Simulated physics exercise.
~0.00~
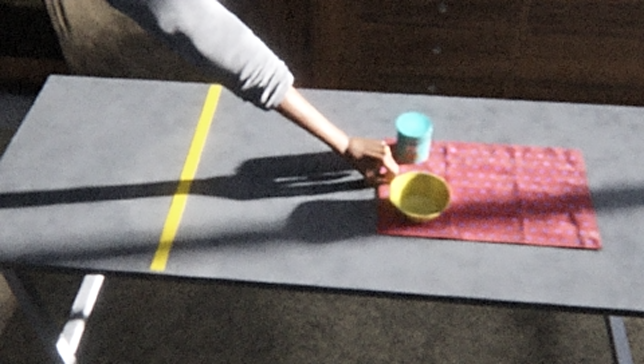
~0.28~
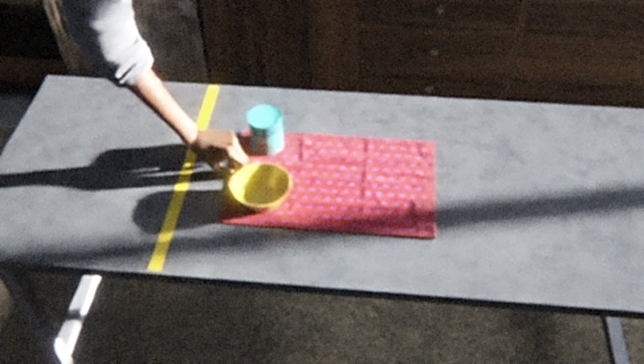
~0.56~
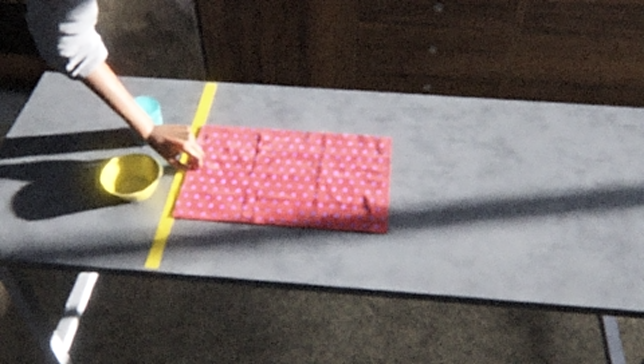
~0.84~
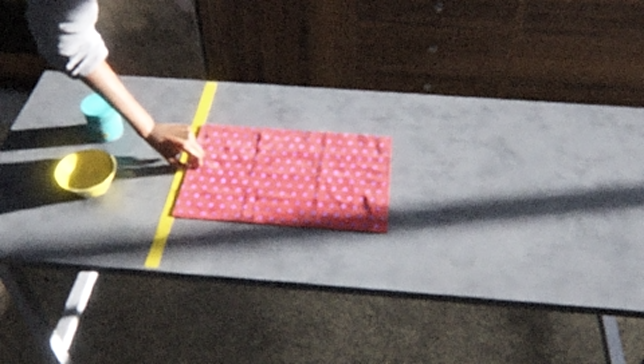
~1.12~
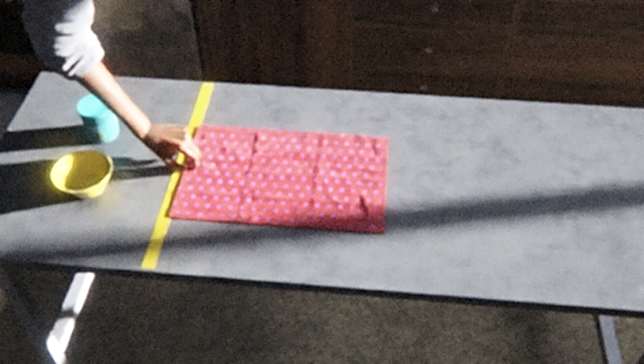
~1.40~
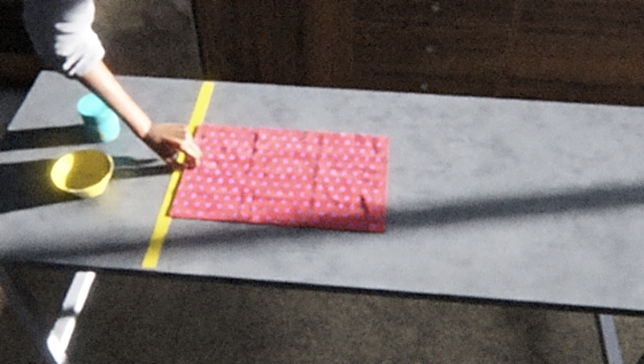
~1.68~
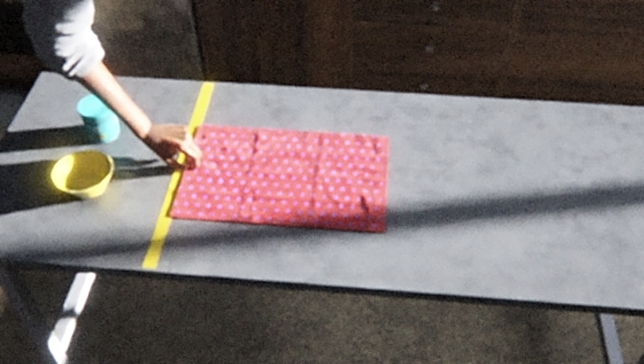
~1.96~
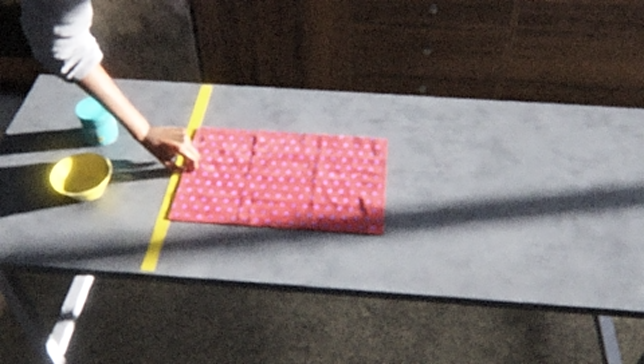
A hand pulls a red cloth left to yellow tape, and the bowl and tin slide off.
